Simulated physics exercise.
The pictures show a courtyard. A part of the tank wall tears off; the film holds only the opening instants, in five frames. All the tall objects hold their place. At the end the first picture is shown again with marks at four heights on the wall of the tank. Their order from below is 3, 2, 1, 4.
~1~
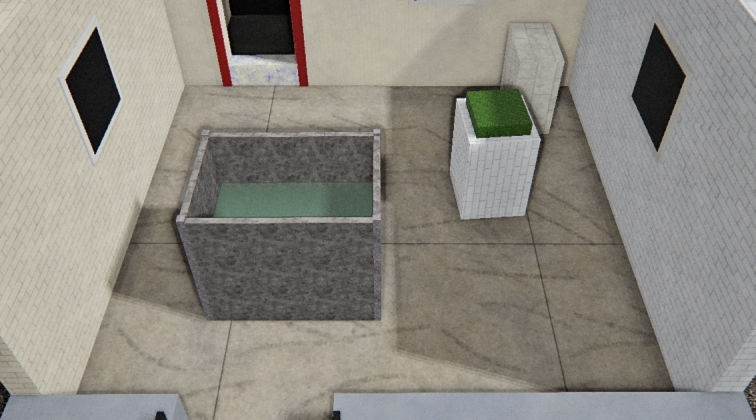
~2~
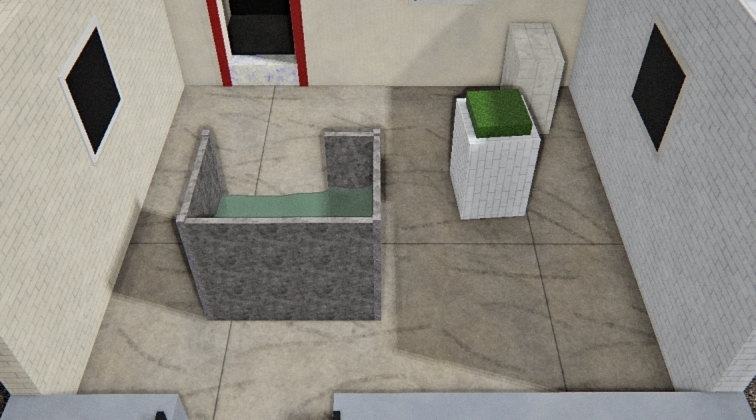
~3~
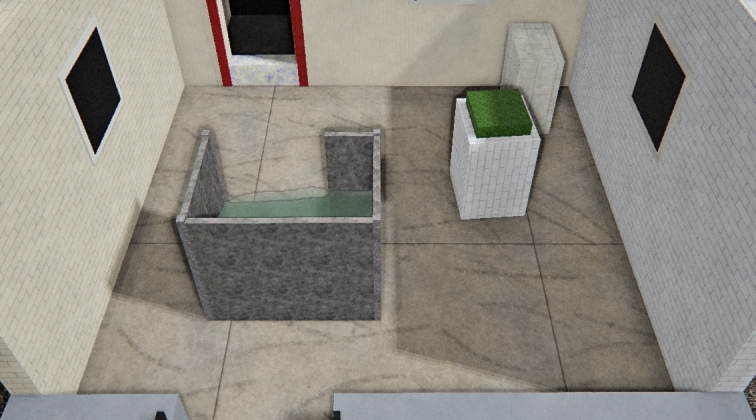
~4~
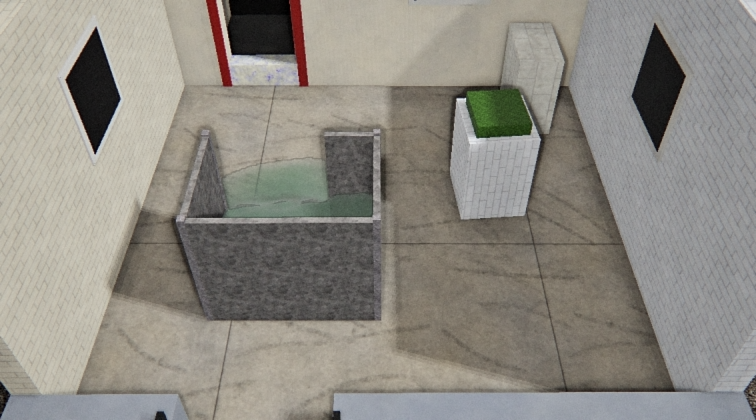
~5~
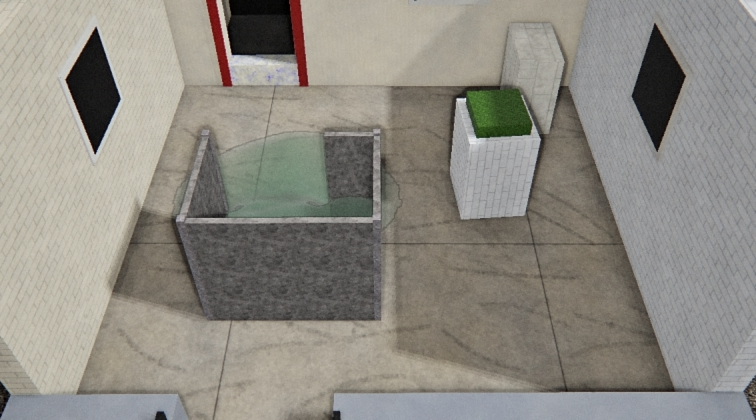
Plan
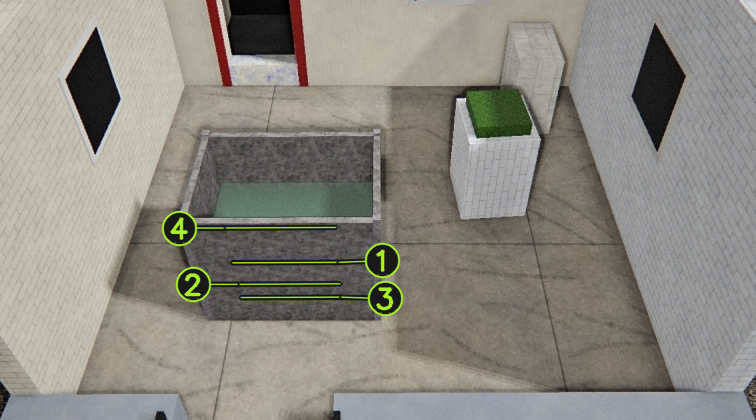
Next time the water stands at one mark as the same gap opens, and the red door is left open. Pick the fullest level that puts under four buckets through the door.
Mark 1.
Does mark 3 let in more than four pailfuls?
No, that is safe.
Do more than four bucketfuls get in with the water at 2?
No.
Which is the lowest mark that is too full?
That is mark 4.
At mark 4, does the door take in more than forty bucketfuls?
No.
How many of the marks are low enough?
Three of them.
In lime, 1 at (285, 262); 2 at (288, 284); 3 at (290, 297); 4 at (279, 227); from the bottom up 3, 2, 1, 4.
With 1, a bucket or two gets in.
With 2, nothing gets over.
With 3, nothing gets over.
With 4, about 12 bucketfuls get in.
